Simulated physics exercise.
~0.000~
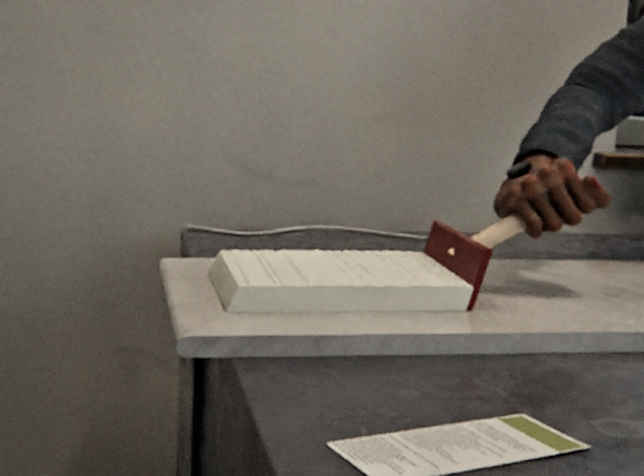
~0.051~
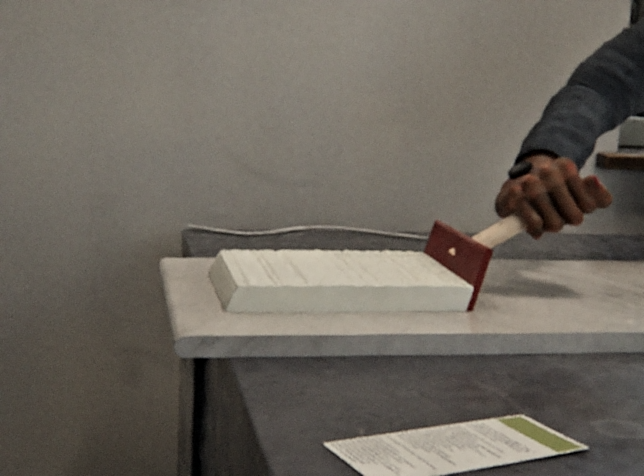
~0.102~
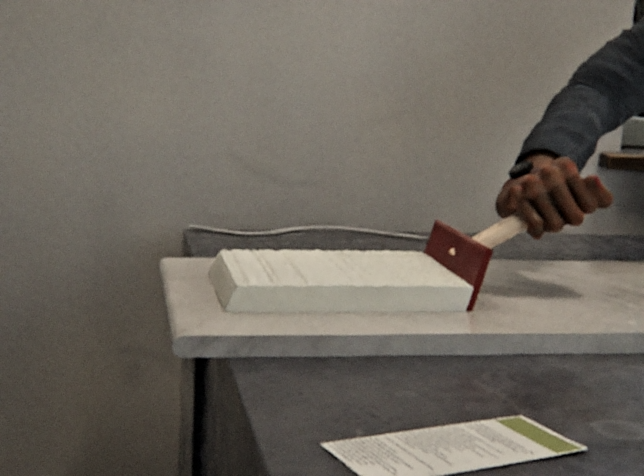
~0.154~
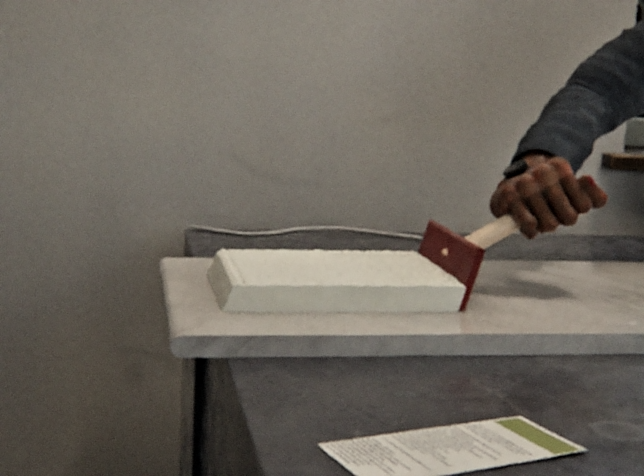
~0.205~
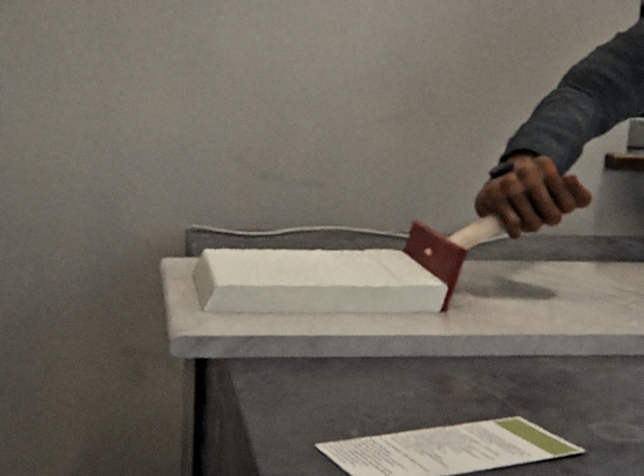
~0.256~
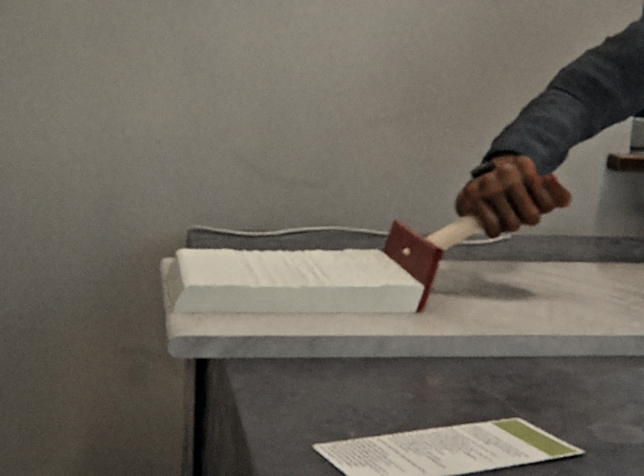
On a pale countertop, a hand held a dark red, wooden-handled blade still against a flat white block of powder, then slid it slowly left, pushing the block a short way along the surface.
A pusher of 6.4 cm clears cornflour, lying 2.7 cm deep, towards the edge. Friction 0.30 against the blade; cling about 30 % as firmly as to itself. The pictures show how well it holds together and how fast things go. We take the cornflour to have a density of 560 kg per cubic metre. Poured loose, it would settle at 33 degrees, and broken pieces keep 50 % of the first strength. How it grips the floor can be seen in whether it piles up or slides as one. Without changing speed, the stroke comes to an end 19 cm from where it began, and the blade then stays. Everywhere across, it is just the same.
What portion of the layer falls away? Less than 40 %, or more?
More.
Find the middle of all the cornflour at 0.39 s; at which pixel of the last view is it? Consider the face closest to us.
Around (236, 301).
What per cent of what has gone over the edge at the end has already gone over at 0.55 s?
Close to 60 in a hundred.
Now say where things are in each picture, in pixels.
The first frame shows foot of the blade at (466, 311), not yet moved; foremost bit of the cornflour at (227, 311), piled 2.7 cm high.
The second frame shows foot of the blade at (466, 311), not yet moved; foremost bit of the cornflour at (226, 311), piled 2.7 cm high.
The third frame shows foot of the blade at (466, 312), not yet moved; foremost bit of the cornflour at (225, 311), piled 2.7 cm high.
The fourth frame shows foot of the blade at (458, 312), moved 9 mm; foremost bit of the cornflour at (223, 311), piled 2.8 cm high.
The fifth frame shows foot of the blade at (440, 312), moved 2.9 cm; foremost bit of the cornflour at (204, 311), piled 3.0 cm high.
The sixth frame shows foot of the blade at (416, 313), moved 5.4 cm; foremost bit of the cornflour at (173, 311), piled 3.0 cm high.
After 0.39 s, 0 % has gone over the edge.
After 0.55 s, 28 % has gone over the edge.
After 0.72 s, 50 % has gone over the edge.
After 0.88 s, 50 % has gone over the edge.
After 1.00 s, 50 % has gone over the edge.
